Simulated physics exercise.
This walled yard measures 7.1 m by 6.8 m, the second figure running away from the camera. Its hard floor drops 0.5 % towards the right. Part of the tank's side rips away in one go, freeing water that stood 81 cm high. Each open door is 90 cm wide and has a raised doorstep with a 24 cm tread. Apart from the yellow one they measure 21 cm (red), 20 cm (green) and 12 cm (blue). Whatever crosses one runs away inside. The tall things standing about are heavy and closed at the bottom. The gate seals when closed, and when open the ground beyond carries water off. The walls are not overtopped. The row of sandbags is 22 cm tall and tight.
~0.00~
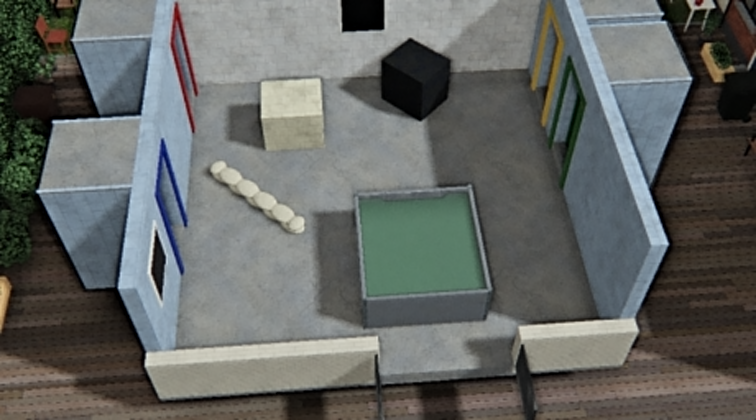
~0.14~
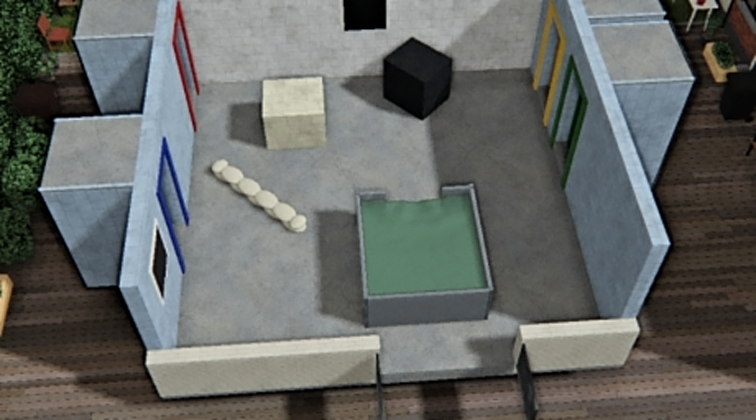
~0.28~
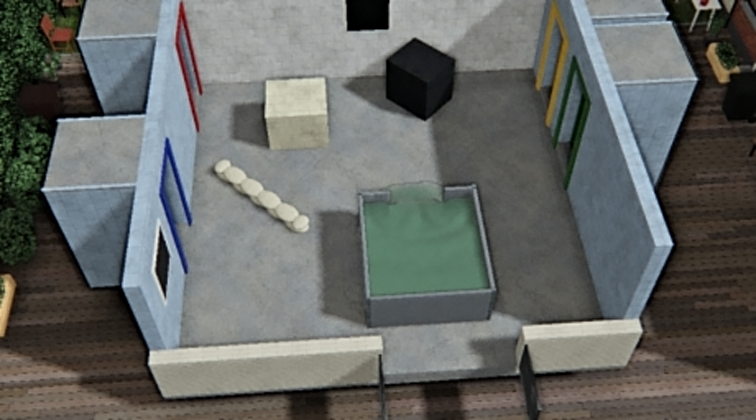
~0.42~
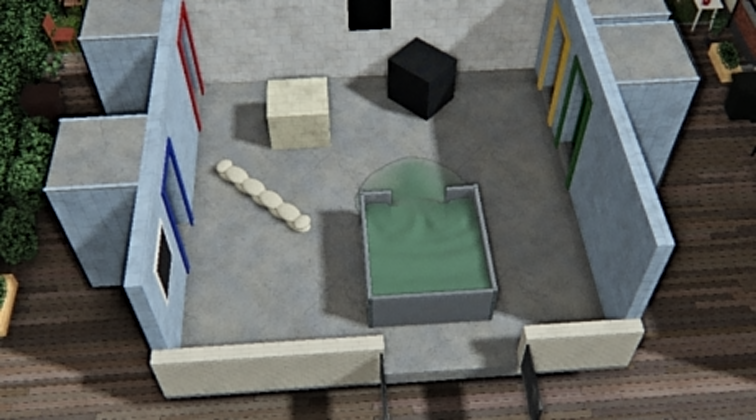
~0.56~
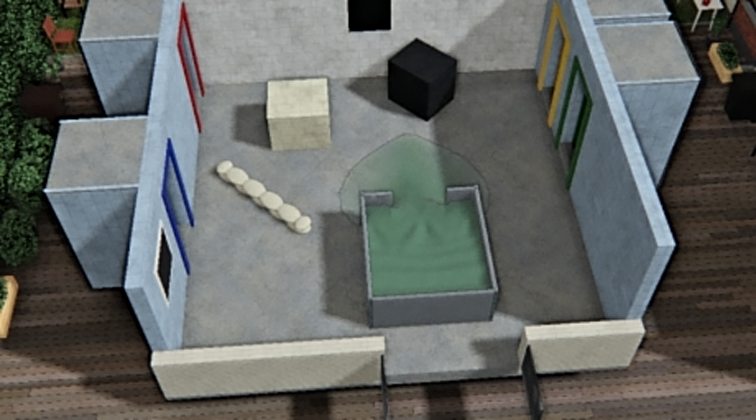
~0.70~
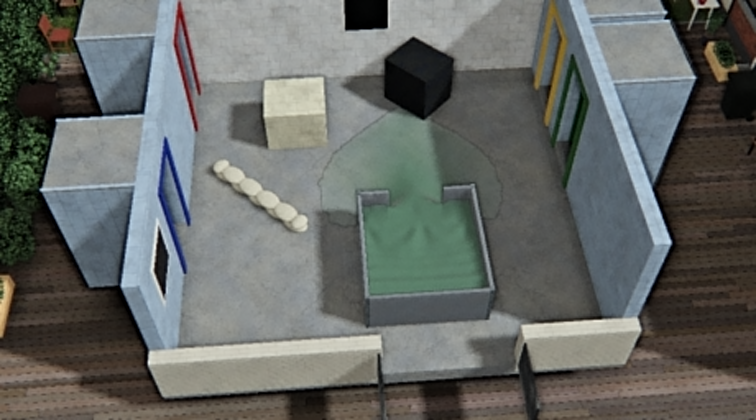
The footage shows a walled yard with a pale block, a black cube and a full tank of green water, whose far side opens in one section, letting water pour out and spread across the grey floor in a widening fan.
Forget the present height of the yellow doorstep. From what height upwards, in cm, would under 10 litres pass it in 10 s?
Some 19 cm above the ground.
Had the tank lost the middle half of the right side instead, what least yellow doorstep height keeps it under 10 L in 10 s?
Some 18 cm.
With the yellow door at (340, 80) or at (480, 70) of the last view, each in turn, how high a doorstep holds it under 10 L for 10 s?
Roughly 35 and 21 cm.
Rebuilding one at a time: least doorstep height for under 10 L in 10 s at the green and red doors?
About 7.5 cm at green and 20 cm at red.
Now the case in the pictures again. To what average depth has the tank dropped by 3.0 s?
About 37 cm.
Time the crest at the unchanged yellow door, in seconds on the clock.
At about 2.8 s.
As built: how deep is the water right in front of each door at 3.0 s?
In cm: Red 23, yellow 20, green 3, blue 0.
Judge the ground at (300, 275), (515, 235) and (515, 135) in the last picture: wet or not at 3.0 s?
In turn: Still dry, still dry, wet.
After 1.4 s water covers 30 % of the floor, deepest (47 cm) near (414, 218); it has not reached the yellow door.
After 3.0 s water covers 45 % of the floor, deepest (33 cm) near (530, 71); 20 cm at the yellow door, 13 litres in over its 12 cm doorstep.
After 10.0 s water covers 95 % of the floor, deepest (12 cm) near (548, 138); 9 cm at the yellow door, 78 litres in over its 12 cm doorstep.
At the yellow door as built, the water arrived by 1.7 s and peaked near 20 cm at 2.8 s.
Run again over the same 10 s with other heights there, 30 litres in over 15.5 cm, 4 litres over 21 cm. The limit of 10 litres is kept from about 19 cm up.
